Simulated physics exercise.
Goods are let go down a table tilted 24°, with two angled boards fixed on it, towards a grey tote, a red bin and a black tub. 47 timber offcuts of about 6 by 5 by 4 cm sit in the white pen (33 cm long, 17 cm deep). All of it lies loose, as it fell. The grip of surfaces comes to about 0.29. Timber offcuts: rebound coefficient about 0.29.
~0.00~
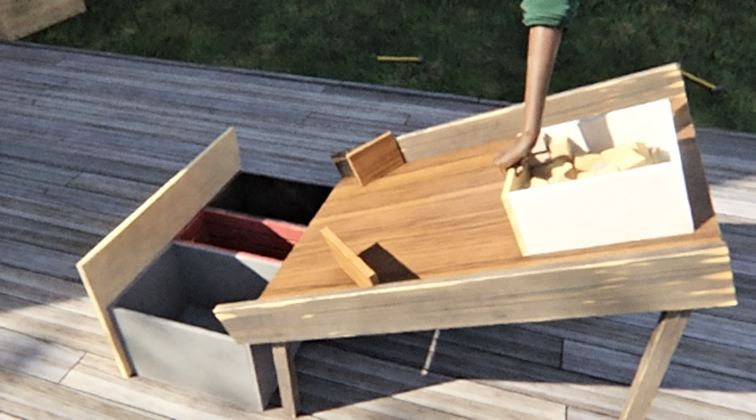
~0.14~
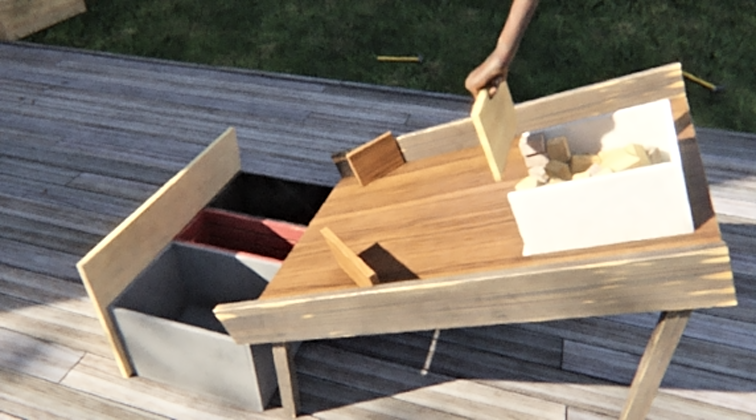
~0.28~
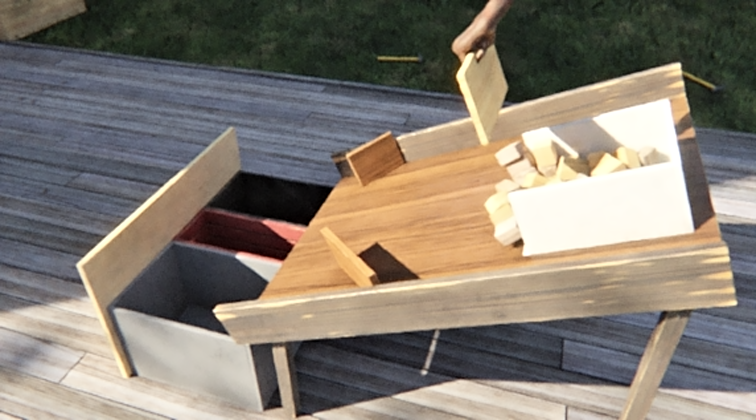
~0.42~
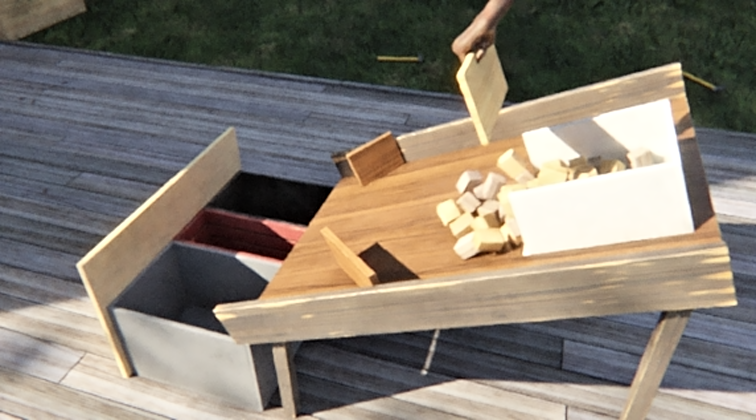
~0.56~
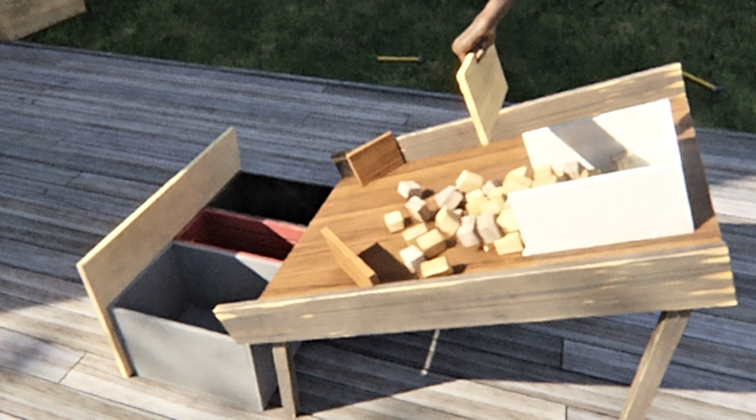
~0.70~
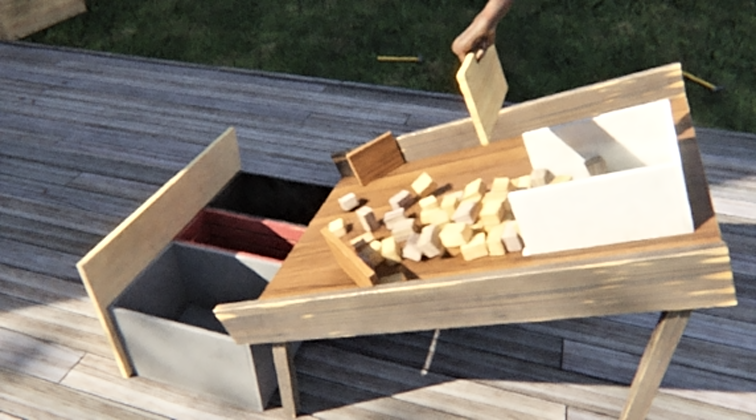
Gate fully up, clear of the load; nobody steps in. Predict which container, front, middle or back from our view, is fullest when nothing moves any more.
Central one.
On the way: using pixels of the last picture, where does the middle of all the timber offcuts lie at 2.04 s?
Around (232, 284).
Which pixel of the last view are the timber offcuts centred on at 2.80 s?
Estimated centre in the last picture: (233, 284).
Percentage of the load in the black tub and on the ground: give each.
Close to 15 and 0 percent respectively.
After 1.04 s, 1 in the grey tote, 3 in the red bin, 1 in the black tub, 39 on the slope and 3 in the air.
After 1.46 s, 2 in the grey tote, 16 in the red bin, 5 in the black tub, 18 on the slope and 6 in the air.
After 2.04 s, 5 in the grey tote, 29 in the red bin, 8 in the black tub and 5 on the slope.
When it is over (at 2.80 s), 7 in the grey tote, 30 in the red bin, 8 in the black tub and 2 on the slope.
